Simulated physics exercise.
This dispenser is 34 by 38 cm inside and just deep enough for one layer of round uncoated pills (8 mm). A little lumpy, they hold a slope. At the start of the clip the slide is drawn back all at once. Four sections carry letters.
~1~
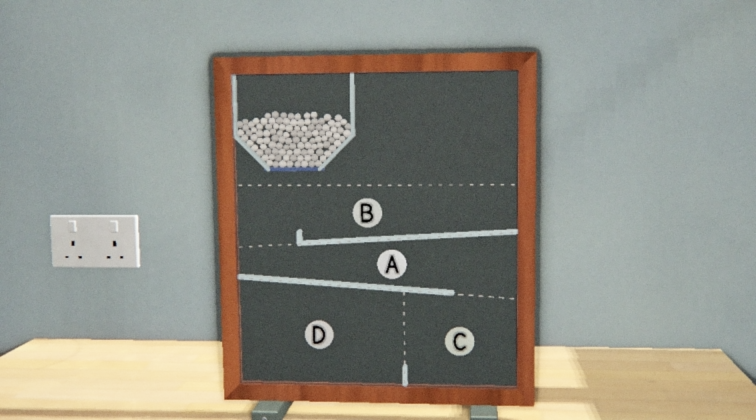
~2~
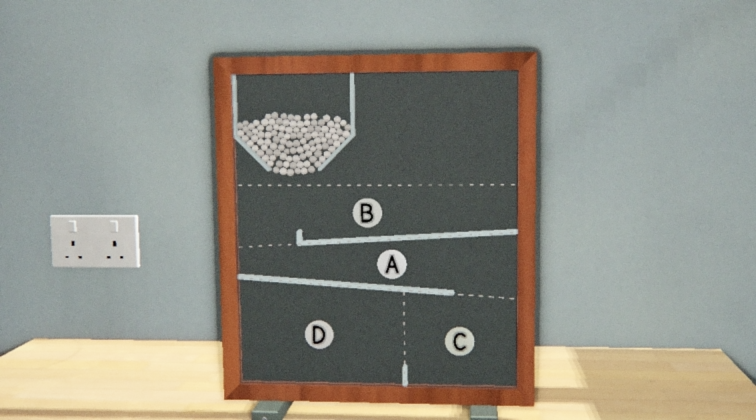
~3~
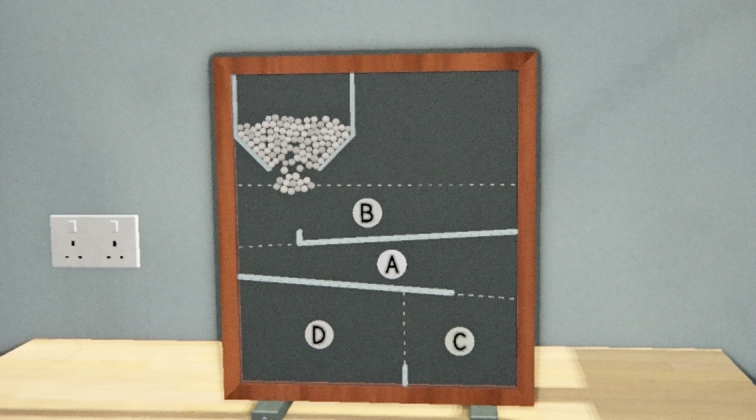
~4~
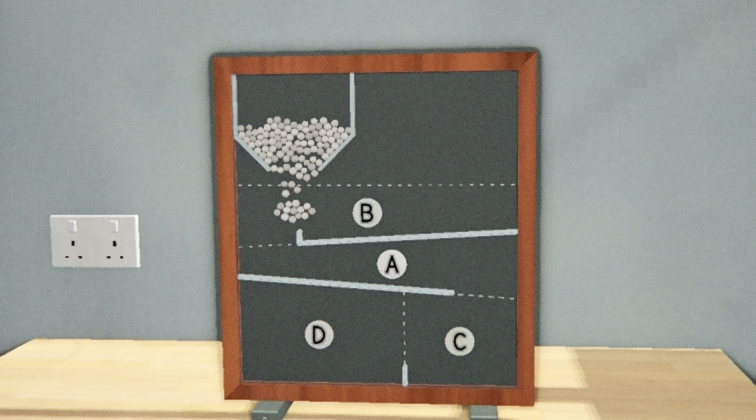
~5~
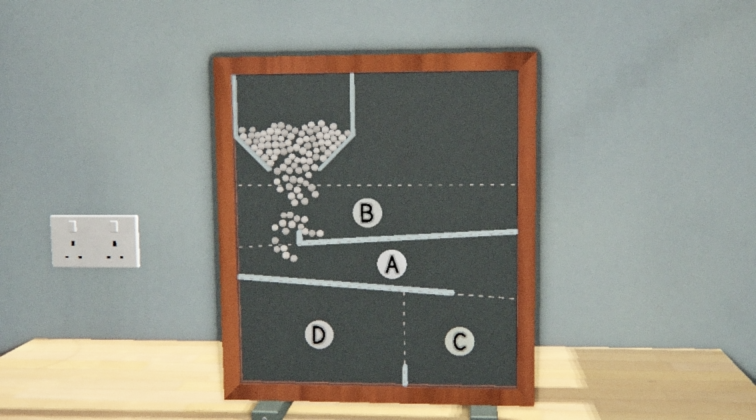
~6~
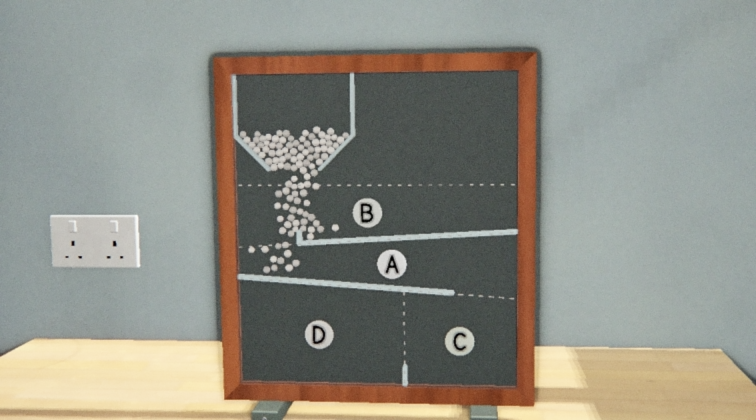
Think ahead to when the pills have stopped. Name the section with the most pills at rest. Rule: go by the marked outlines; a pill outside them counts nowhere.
It is A.
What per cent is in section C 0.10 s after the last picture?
About 0 %.
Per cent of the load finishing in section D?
Something close to 0 in a hundred ends up there.
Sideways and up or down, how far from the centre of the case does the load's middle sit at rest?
It lies close to 8 centimetres left and 3 centimetres below.
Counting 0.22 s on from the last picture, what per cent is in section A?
About 45 % of the load.
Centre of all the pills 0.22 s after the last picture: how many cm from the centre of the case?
The middle sits around 9 cm left and 1 cm below.
Then, 0.10 s after the last picture, the pills' middle is 10 cm left of and 2 cm above the centre; A 30 %, B 45 %.
Then, 0.22 s after the last picture, the pills' middle is 9 cm left of and 1 cm below the centre; A 45 %, B 50 %.
Then, 0.45 s after the last picture, the pills' middle is 9 cm left of and 3 cm below the centre; A 60 %, B 40 %.
All still 1.7 s after it, A 60 %, B 35 %, C 0 %, D 0 %.
